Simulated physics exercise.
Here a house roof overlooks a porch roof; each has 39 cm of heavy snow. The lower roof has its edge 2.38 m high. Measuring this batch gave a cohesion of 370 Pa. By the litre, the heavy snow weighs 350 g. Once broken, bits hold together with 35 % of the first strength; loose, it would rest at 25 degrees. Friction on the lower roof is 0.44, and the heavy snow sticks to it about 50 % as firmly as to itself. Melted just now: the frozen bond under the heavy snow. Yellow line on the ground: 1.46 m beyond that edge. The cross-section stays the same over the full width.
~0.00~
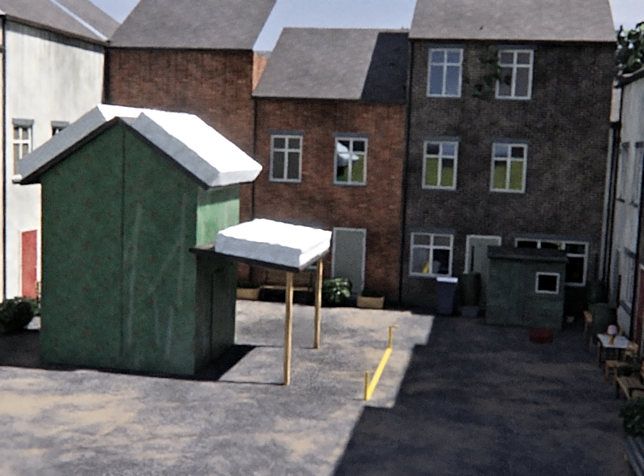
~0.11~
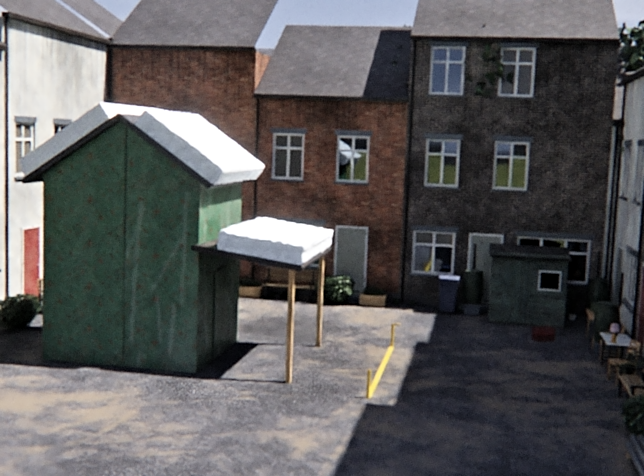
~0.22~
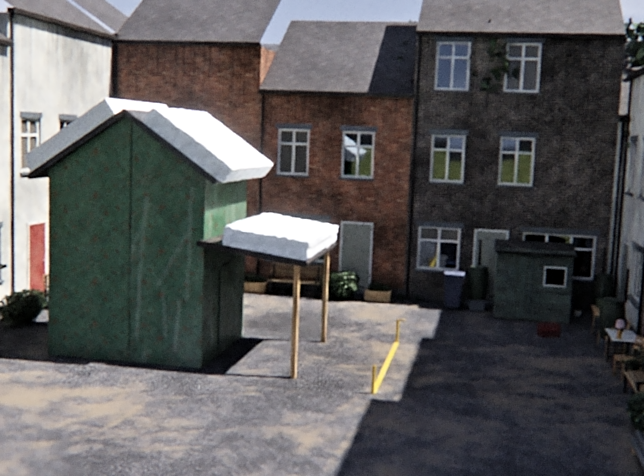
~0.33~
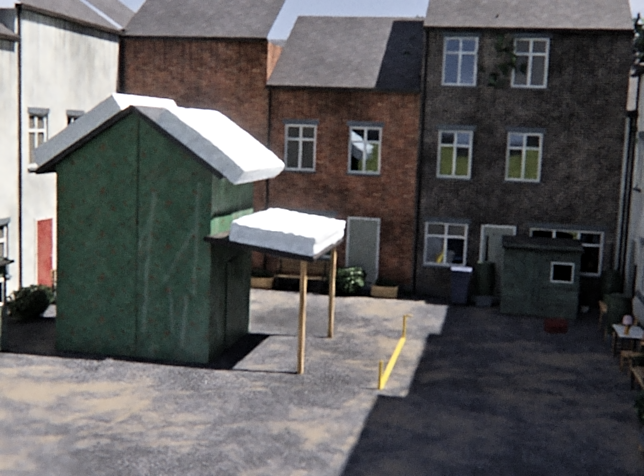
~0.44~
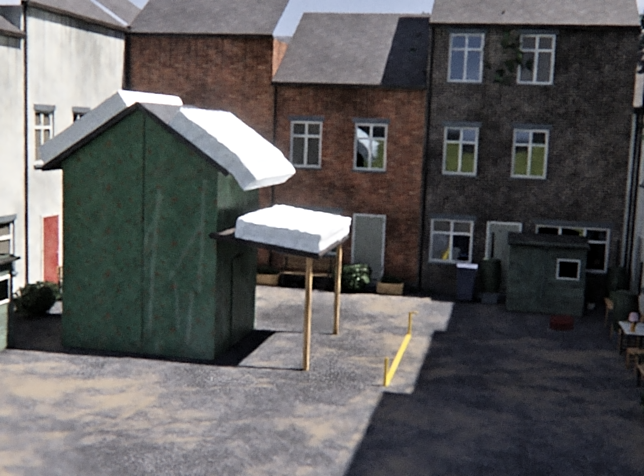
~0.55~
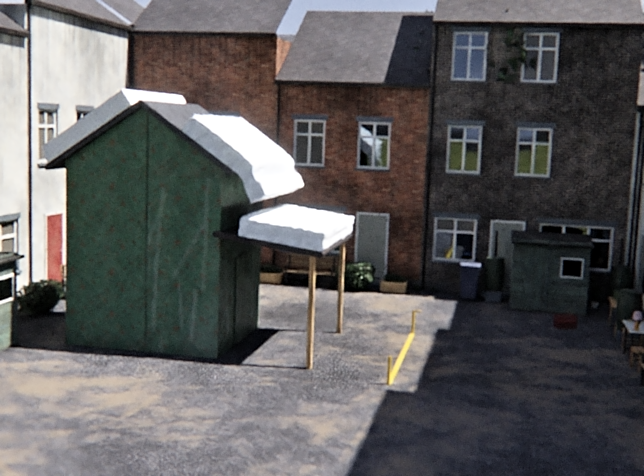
Courtyard behind brick houses, with a thick white snow slab sliding slowly down a green building's roof above a snow-covered porch roof.
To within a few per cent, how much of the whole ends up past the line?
I would say 32 per cent of it.
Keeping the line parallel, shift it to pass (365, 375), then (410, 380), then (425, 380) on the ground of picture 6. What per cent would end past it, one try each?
In order, some 45, 25 and 20 percent would end past it.
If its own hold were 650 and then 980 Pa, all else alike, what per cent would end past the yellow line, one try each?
25 %, then 16 %.
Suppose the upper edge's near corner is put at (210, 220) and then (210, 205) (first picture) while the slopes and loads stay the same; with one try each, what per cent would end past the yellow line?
In that order: 6 %, 20 %.
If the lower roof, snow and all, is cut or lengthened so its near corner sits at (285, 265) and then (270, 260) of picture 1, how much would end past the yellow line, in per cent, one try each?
Roughly 35 % and then 35 %.
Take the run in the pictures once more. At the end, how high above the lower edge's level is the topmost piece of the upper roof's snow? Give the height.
0.6 m.
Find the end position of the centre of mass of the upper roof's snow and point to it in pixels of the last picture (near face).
That point lands roughly at (372, 317).
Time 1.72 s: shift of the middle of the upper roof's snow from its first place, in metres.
It has shifted some 4.0 m.
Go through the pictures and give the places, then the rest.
Foremost bit of the heavy snow at (210, 186), in the first picture.
Foremost bit of the heavy snow at (214, 185), its middle shifted 3.1 cm, 2 % of it past the upper edge, in one piece, in the second picture.
Foremost bit of the heavy snow at (223, 161), its middle shifted 12 cm, 6 % of it past the upper edge, in one piece, in the third picture.
Foremost bit of the heavy snow at (235, 174), its middle shifted 25 cm, 13 % of it past the upper edge, in one piece, in the fourth picture.
Foremost bit of the heavy snow at (248, 172), its middle shifted 45 cm, 23 % of it past the upper edge, cracking, in the fifth picture.
Foremost bit of the heavy snow at (260, 184), its middle shifted 70 cm, 36 % of it past the upper edge, cracking, in the sixth picture.
After 1.09 s, none is below the lower edge and 0 % is past the line.
After 1.72 s, 42 % is below the lower edge and 10 % is past the line.
After 2.36 s, 51 % is below the lower edge and 32 % is past the line.
After 3.00 s, 51 % is below the lower edge and 32 % is past the line.
After 3.10 s, 51 % is below the lower edge and 32 % is past the line.
